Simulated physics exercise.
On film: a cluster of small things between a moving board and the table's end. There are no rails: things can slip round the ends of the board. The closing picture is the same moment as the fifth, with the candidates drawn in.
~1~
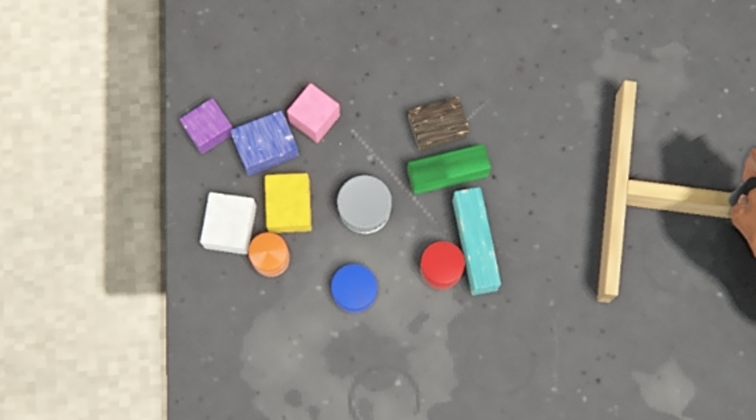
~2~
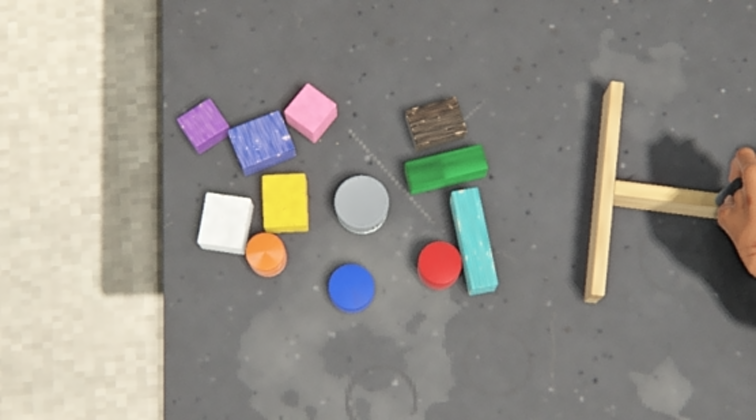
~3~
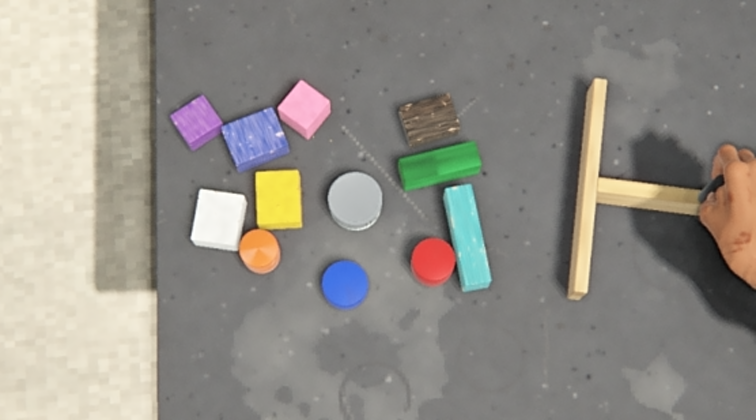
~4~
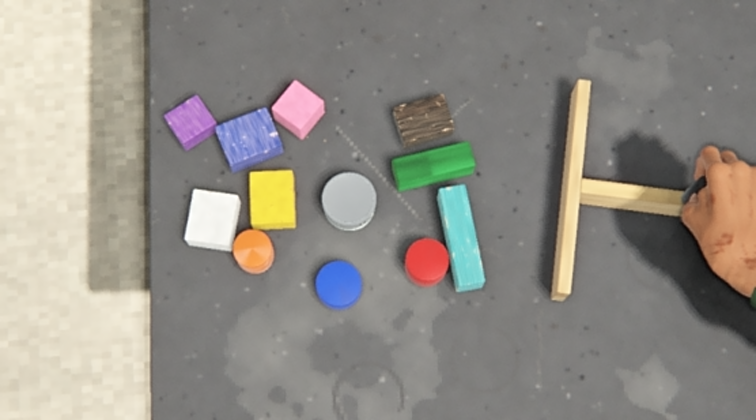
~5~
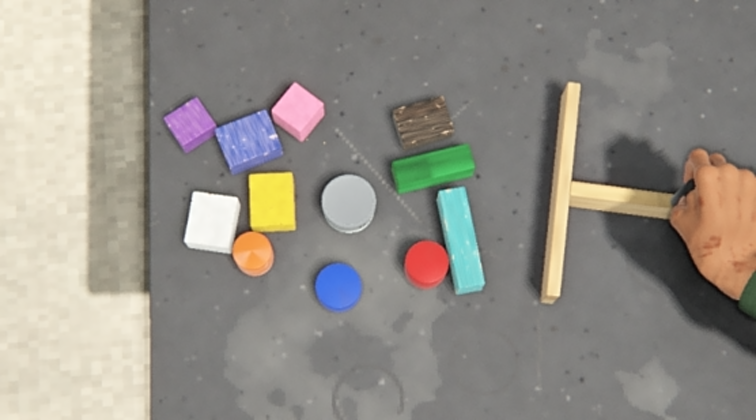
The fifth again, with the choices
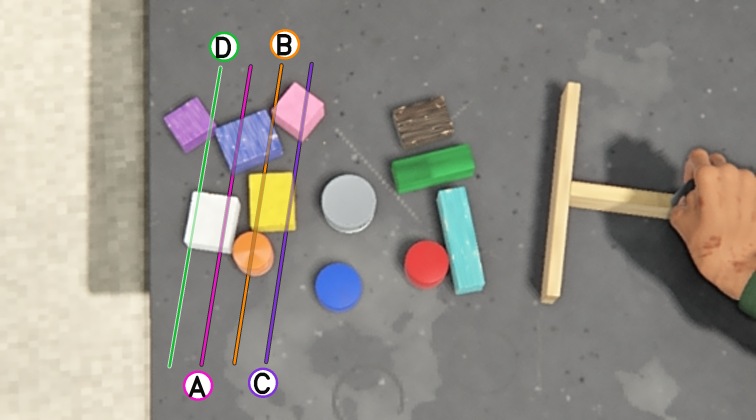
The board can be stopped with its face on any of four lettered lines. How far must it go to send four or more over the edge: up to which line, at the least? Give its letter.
It can halt at A.
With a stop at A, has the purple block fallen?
Yes.
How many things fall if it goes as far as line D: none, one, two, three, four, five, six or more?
By then, six or more.
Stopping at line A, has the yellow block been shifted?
By then, yes.
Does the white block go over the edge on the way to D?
Yes.
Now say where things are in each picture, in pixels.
Grey tin (365, 205); white block (229, 224); red tin (442, 266), in the first picture.
Board (608, 186); purple block (204, 126), in the second picture.
Board (591, 183); turquoise bar (467, 238), in the third picture.
Board (574, 184); black block (424, 121), in the fourth picture.
Board (564, 187); yellow block (273, 203); blue tin (338, 288); pink block (298, 113), in the fifth picture.
On the marked copy, A at (227, 211); B at (259, 210); C at (290, 209); D at (196, 213).
Taking A. A third of the way, board (445, 192); black block (414, 122); red tin (380, 262).
Two thirds of the way, board (323, 197); white block (178, 230); purple block (182, 120).
When it is over, board (228, 201); white block over the edge; blue block over the edge; four fallen.
As for the rest, B drops only two; C drops none; D drops seven, but is farther than needed.
